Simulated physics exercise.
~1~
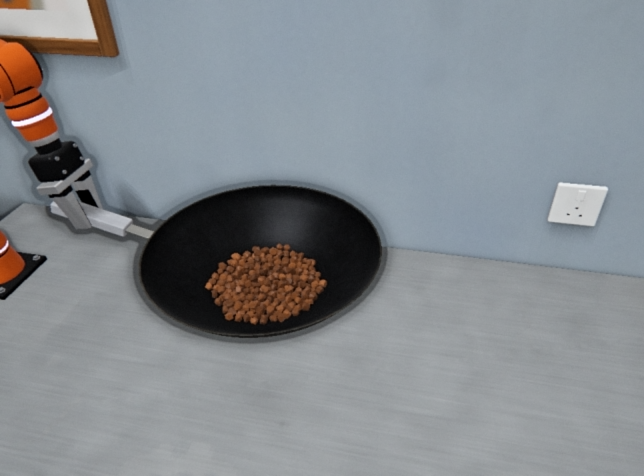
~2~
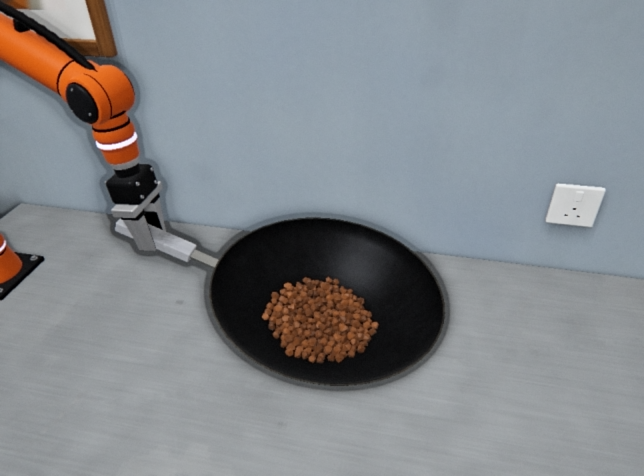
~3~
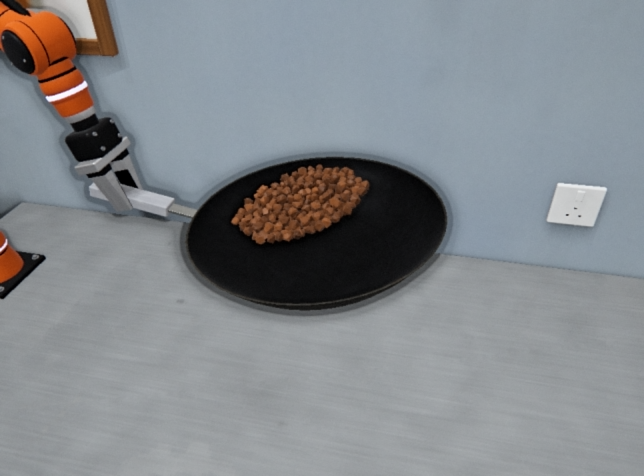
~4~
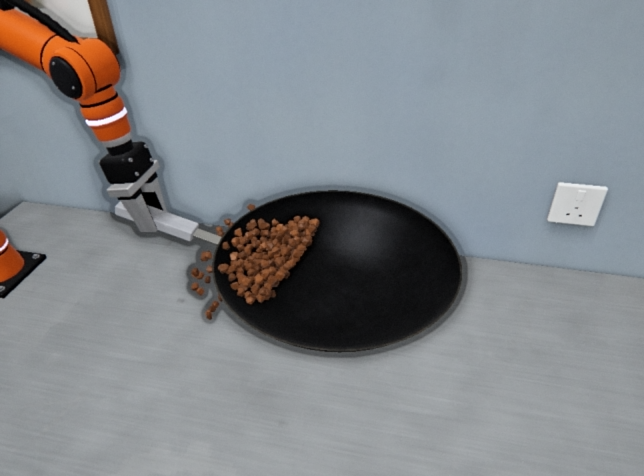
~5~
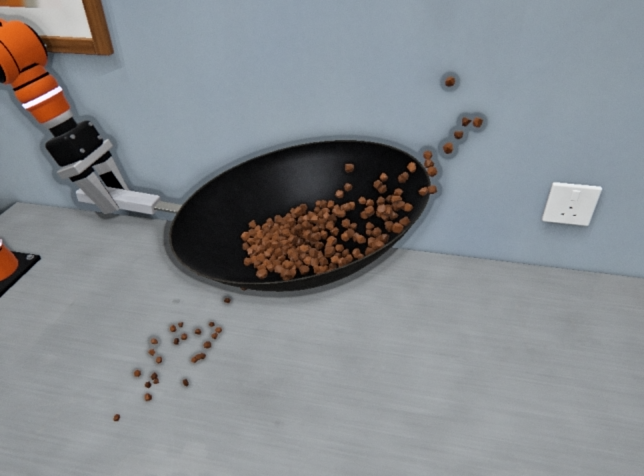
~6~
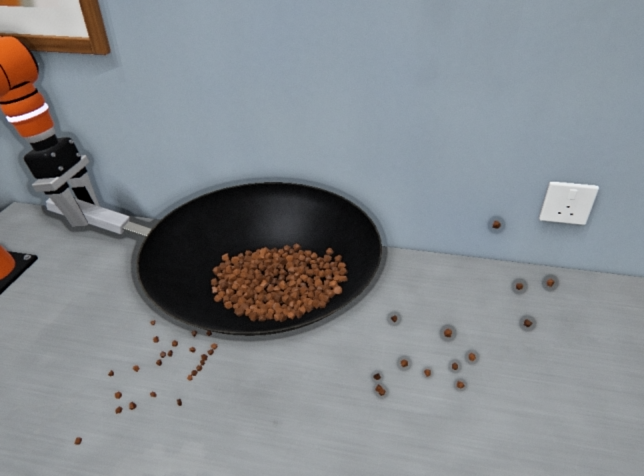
On a grey counter, a robot arm tosses brown pellets in a wok, spilling some.
